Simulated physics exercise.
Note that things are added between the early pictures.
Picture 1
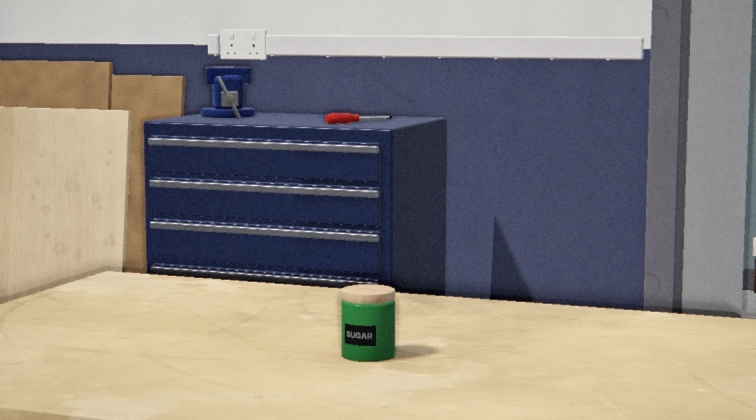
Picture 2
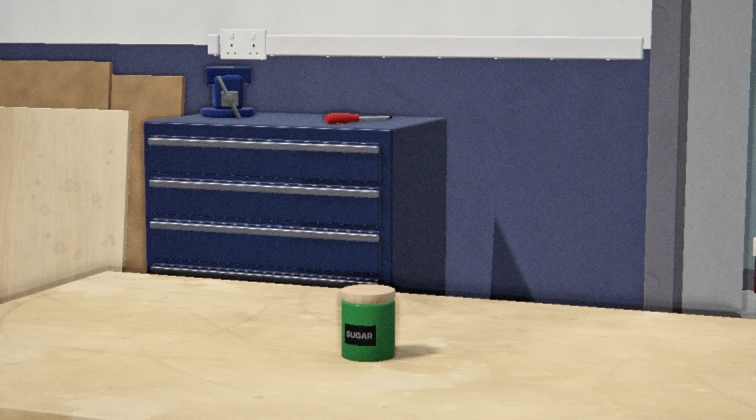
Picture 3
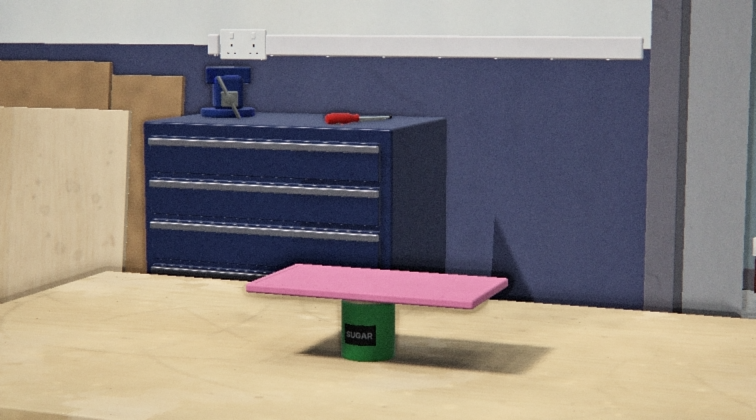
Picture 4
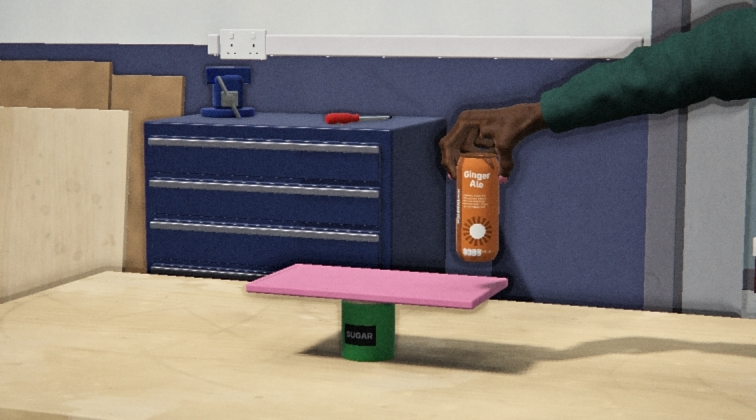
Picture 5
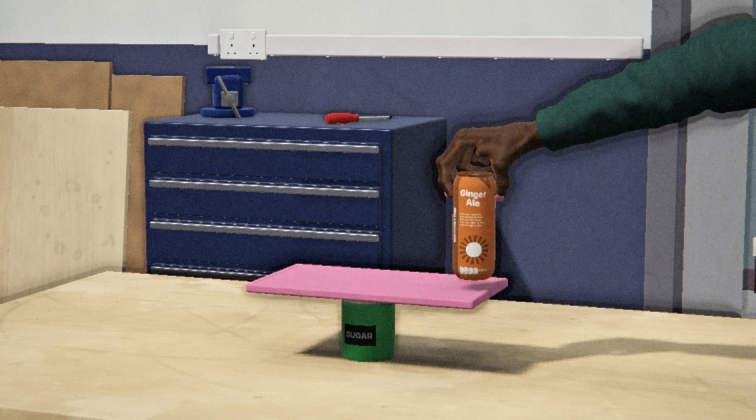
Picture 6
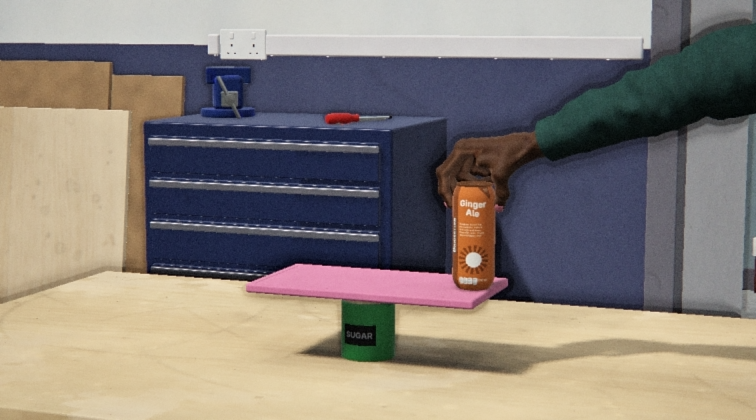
In a workshop seen from a fixed, slightly raised view across a pale wooden tabletop, a blue drawer cabinet holding a blue vise and a red-handled screwdriver stands behind, left of centre. A green sugar canister with a light wooden lid sits on the table, and a flat pink board then appears across its top. A dark-sleeved arm enters from the right and lowers an orange ginger ale can onto the board's right end, keeping hold of it.
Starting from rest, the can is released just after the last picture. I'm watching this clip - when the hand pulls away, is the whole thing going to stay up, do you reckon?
No: So the pile doesn't rest quietly where it is.
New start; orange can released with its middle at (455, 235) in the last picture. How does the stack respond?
Outcome: Collapse.
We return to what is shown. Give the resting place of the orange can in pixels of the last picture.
Roughly at pixel (607, 358).
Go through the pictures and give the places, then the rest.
In the first picture, the last thing is not in view yet.
In the second picture, the last thing is not in view yet.
In the third picture, the last thing is not in view yet; pink lid (378, 285).
In the fourth picture, coming down; orange can (478, 207); pink lid (378, 285).
In the fifth picture, coming down; orange can (474, 225); pink lid (378, 285).
In the sixth picture, in place under the hand; orange can (474, 236); pink lid (378, 285).
Then, 0.40 s after the last picture, orange can now fallen; pink lid tipped 43° from how it was.
Then, 0.50 s after the last picture, pink lid tipped 30° from how it was.
Then, 0.80 s after the last picture, pink lid now fallen.
At rest, fallen, orange can and pink lid; green jar in place. Seen from the same camera at the end, orange can near (607, 358). The stack loses its balance.
